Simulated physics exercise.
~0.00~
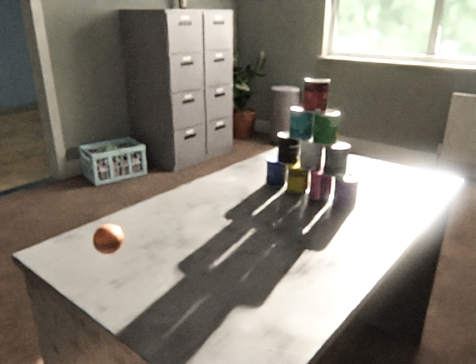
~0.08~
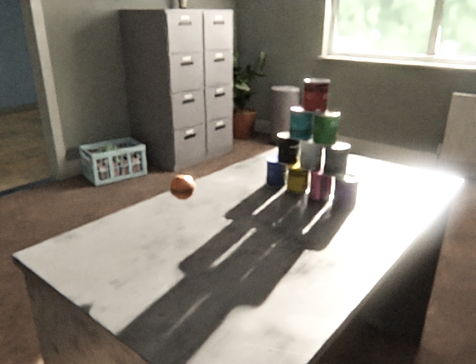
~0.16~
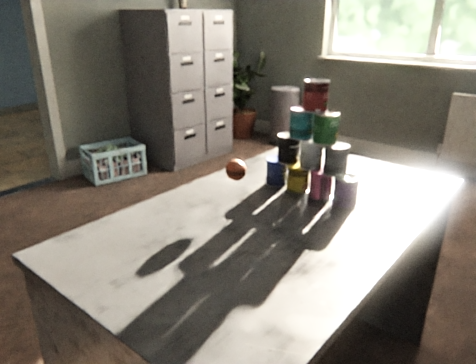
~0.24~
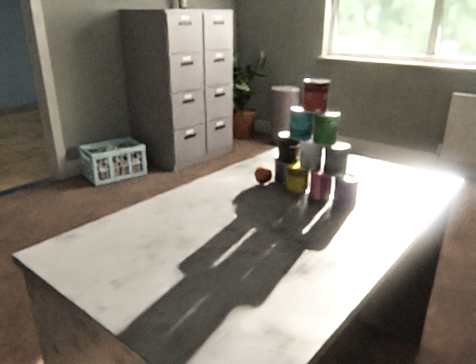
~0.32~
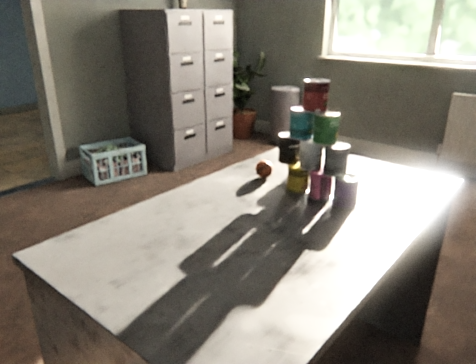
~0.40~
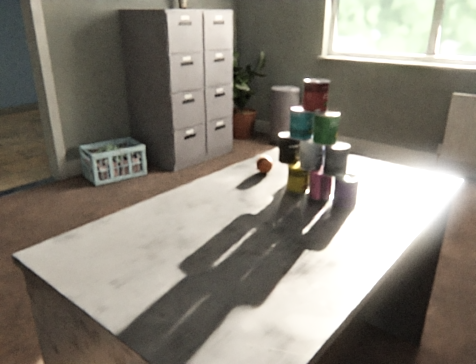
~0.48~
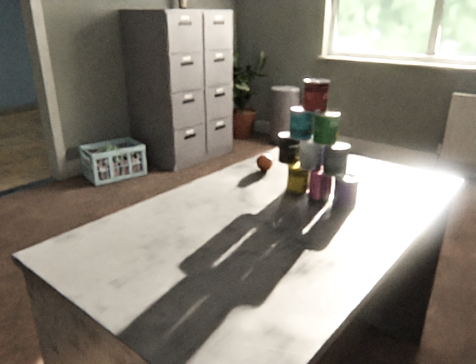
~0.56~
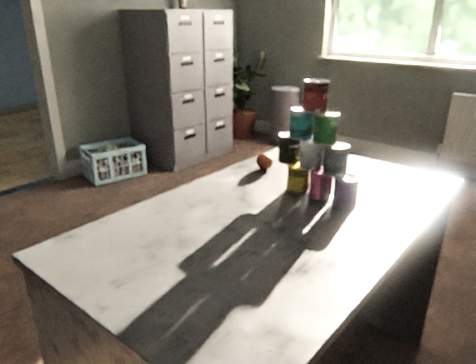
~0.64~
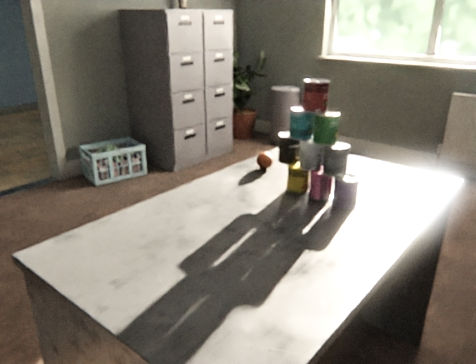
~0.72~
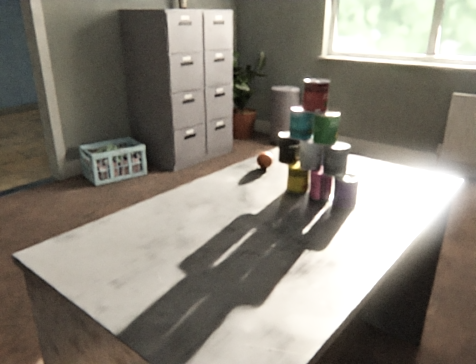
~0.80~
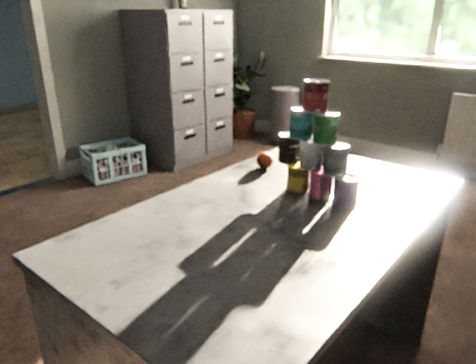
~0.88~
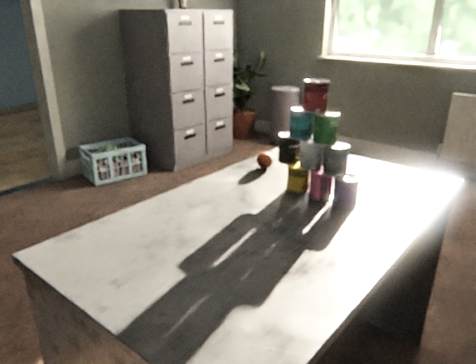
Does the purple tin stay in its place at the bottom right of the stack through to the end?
Yes, the purple tin stays put. It is still standing at the lower right of the stack when the clip ends.
